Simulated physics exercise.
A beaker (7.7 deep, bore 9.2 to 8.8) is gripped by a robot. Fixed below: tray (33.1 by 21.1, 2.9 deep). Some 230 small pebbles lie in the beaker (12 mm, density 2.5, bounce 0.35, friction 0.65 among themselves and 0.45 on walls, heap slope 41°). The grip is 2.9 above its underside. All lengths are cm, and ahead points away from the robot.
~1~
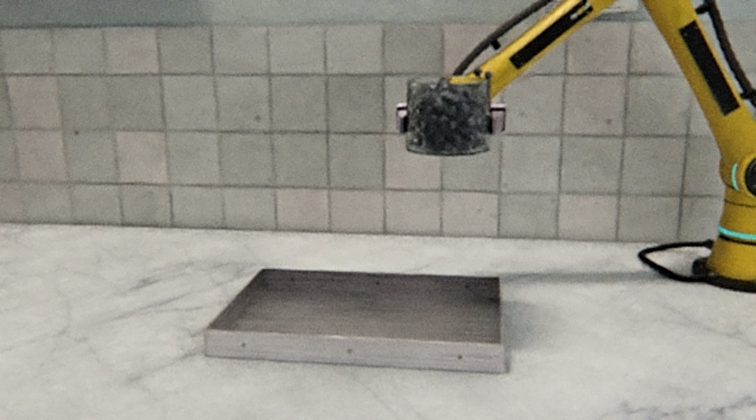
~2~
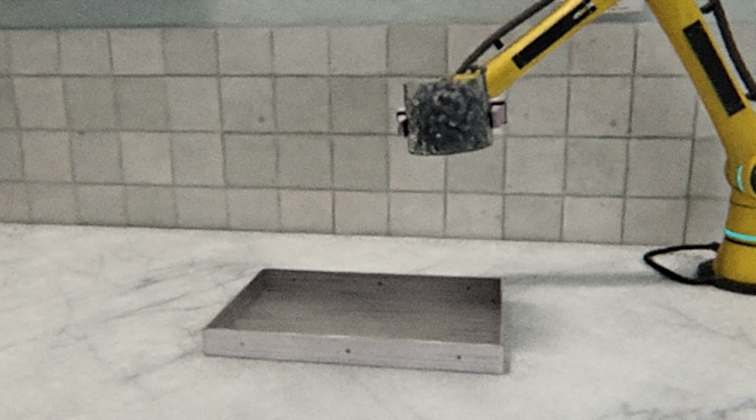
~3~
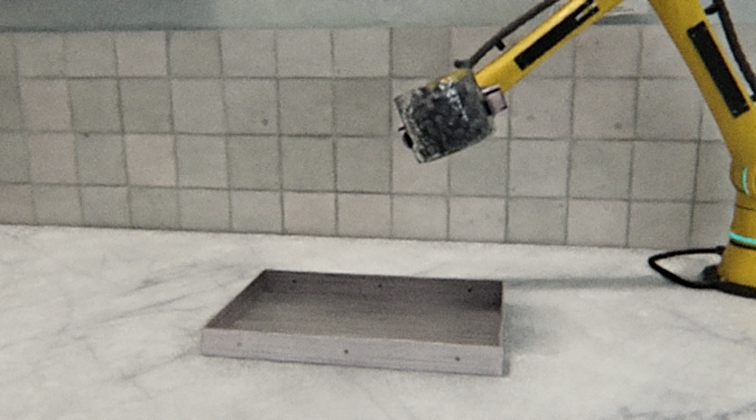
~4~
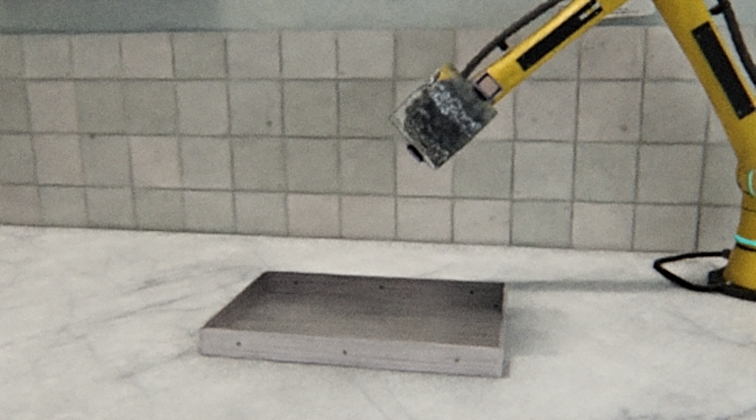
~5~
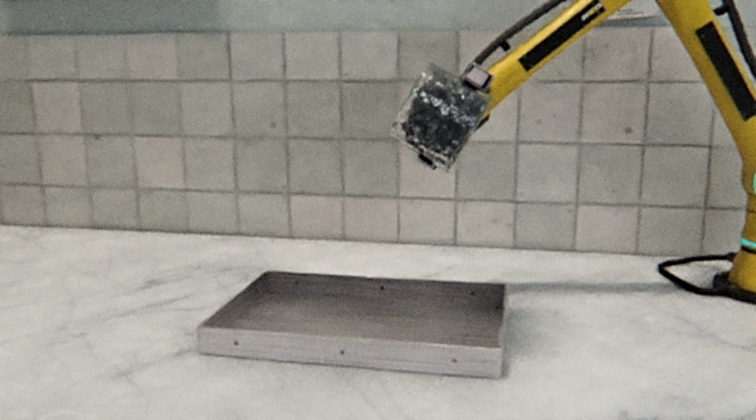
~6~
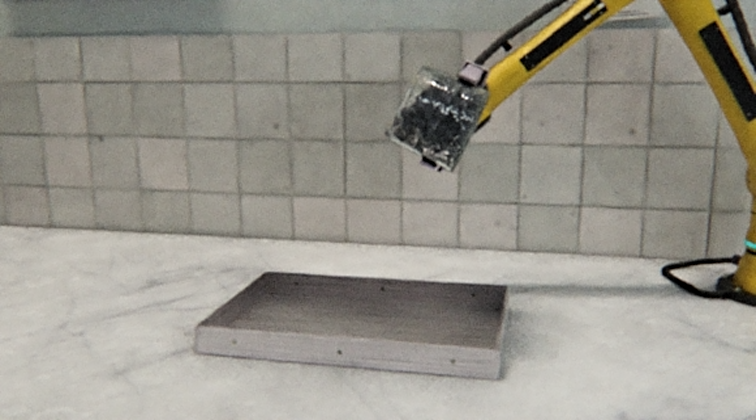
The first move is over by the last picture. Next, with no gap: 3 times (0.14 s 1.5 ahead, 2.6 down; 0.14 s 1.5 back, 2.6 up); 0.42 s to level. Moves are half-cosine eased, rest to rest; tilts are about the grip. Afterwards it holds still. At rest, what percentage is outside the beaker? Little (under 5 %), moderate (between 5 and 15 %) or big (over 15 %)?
Answer: Little; under 5 % of the small pebbles finish outside the beaker.
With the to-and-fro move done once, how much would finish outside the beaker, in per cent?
It would be near 0 per cent.
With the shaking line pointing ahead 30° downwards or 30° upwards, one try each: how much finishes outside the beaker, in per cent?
About 5 and 20 per cent.
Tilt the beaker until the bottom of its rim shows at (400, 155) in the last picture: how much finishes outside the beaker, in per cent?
Some 20 per cent.
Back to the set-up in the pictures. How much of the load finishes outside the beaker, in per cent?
About 2 per cent.
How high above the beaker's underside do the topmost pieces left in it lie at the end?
Roughly 8.0 cm.
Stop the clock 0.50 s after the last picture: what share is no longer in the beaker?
Some 0 per cent.
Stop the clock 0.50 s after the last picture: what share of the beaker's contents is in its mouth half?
Some 45 per cent.
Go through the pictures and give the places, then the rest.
In the first picture, beaker middle at (448, 116), level; upper third of the load around (448, 102), from x 415 to 490, top at y 70; 231 in the beaker.
In the second picture, beaker middle at (448, 115), tilted 6° forward; upper third of the load around (449, 102), from x 410 to 485, top at y 70.
In the third picture, beaker middle at (445, 116), tilted 23° forward; upper third of the load around (448, 102), from x 410 to 485, top at y 65.
In the fourth picture, beaker middle at (443, 117), tilted 43° forward; upper third of the load around (449, 102), from x 410 to 485, top at y 85.
In the fifth picture, beaker middle at (442, 118), tilted 60° forward; upper third of the load around (447, 102), from x 395 to 485, top at y 80.
In the sixth picture, beaker middle at (441, 118), tilted 66° forward; upper third of the load around (448, 102), from x 390 to 480, top at y 80; 231 in the beaker.
Then, 0.50 s later, tilted 66° forward, highest piece 28 above the table; 227 in the beaker, 2 in the tray, 2 in flight or on a rim.
Then, 1.01 s later, tilted 43° forward, highest piece 29 above the table; 226 in the beaker, 5 in the tray.
Then, 1.46 s later, level, highest piece 30 above the table; 226 in the beaker, 5 in the tray.
Then, 2.51 s later, level, highest piece 30 above the table; 226 in the beaker, 5 in the tray.
At rest, 226 in the beaker, 5 in the tray. That is 2 % outside the beaker.
